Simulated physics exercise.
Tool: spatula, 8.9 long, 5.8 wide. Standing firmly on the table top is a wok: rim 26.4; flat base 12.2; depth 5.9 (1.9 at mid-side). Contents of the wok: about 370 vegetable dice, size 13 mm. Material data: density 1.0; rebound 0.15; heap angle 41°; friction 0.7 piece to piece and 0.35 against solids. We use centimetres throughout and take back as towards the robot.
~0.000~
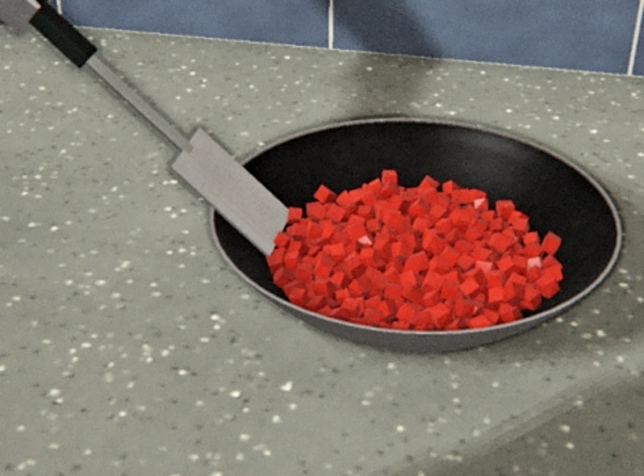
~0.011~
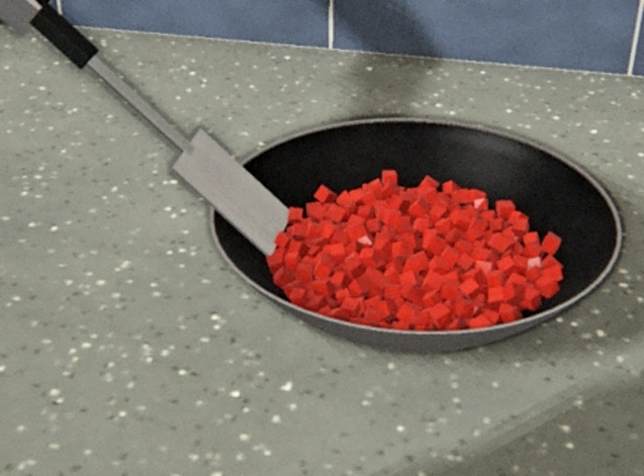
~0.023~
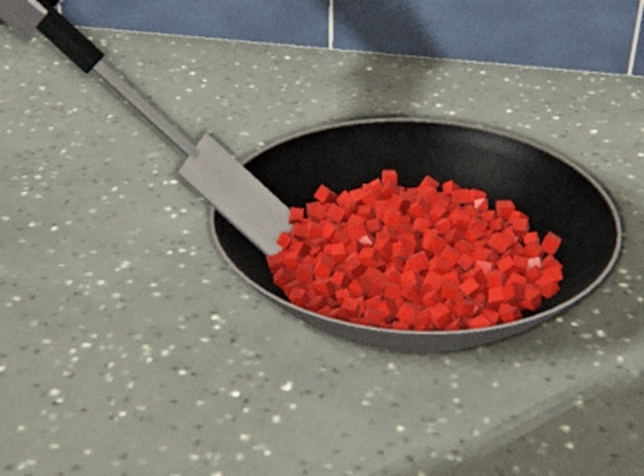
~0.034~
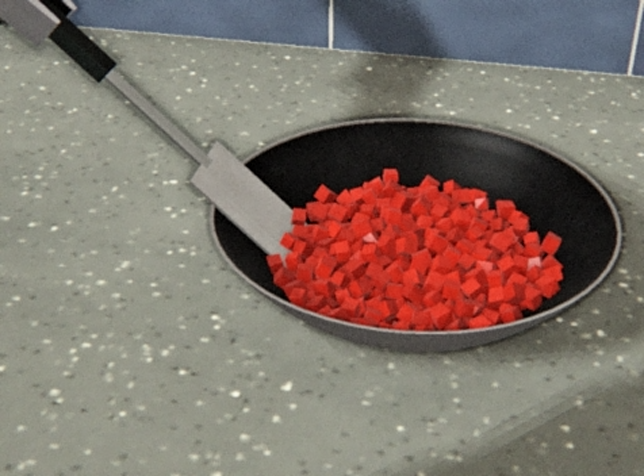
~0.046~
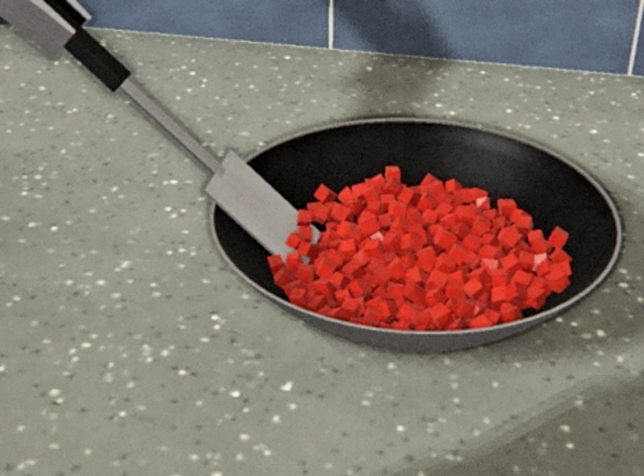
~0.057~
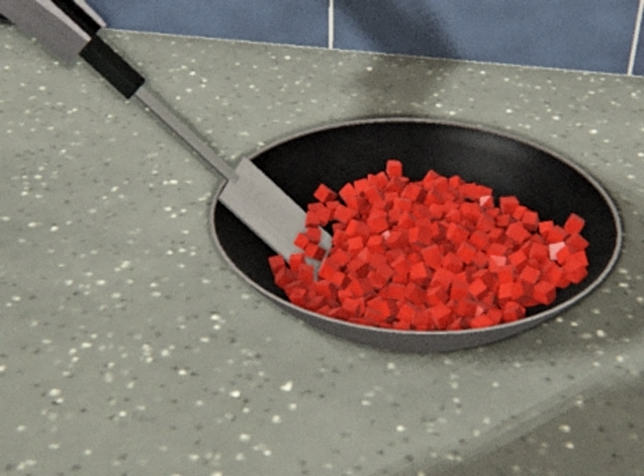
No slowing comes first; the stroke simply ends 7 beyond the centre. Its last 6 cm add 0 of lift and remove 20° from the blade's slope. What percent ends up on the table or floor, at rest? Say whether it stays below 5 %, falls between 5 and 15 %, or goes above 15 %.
It falls between 5 and 15 %.
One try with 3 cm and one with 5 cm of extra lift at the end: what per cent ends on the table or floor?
Result, in order: Approx. 15 % and 20 %.
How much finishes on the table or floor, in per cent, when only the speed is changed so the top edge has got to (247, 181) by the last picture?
Expect some 15 per cent there.
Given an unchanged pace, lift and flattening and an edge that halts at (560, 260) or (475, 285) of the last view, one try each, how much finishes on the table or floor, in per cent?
First try about 25 percent, second about 5 percent.
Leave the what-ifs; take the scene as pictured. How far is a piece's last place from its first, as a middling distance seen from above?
Somewhere near 4 centimetres, I reckon.
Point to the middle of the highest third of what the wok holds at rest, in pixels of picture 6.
Somewhere near (541, 244) in the last picture.
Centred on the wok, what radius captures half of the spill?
Estimate: Near 20 cm.
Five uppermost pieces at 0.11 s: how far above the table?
About 8 cm.
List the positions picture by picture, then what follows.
Spatula top edge at (185, 147), sloping 43°; upper third of the load around (412, 249), from x 275 to 550, top at y 180; 369 in the wok, in the first picture.
Spatula top edge at (186, 148), sloping 43°; upper third of the load around (412, 249), from x 275 to 550, top at y 180, in the second picture.
Spatula top edge at (192, 152), sloping 43°; upper third of the load around (413, 249), from x 275 to 550, top at y 180, in the third picture.
Spatula top edge at (203, 161), sloping 43°; upper third of the load around (417, 249), from x 275 to 550, top at y 180, in the fourth picture.
Spatula top edge at (217, 170), sloping 43°; upper third of the load around (424, 244), from x 275 to 560, top at y 175, in the fifth picture.
Spatula top edge at (231, 177), sloping 43°; upper third of the load around (435, 243), from x 280 to 575, top at y 170; 369 in the wok, in the sixth picture.
By 0.11 s, sloping 43°, highest piece 9 above the table; 364 in the wok, 5 on the blade or in flight.
By 0.16 s, sloping 36°, highest piece 10 above the table; 356 in the wok, 13 on the blade or in flight.
By 0.39 s, sloping 23°, highest piece 7 above the table; 334 in the wok, 32 on the table or floor, 3 on the blade or in flight.
By 1.44 s, sloping 23°, highest piece 7 above the table; 334 in the wok, 35 on the table or floor.
Final count, 334 in the wok, 35 on the table or floor. That is 9 % on the table or floor.
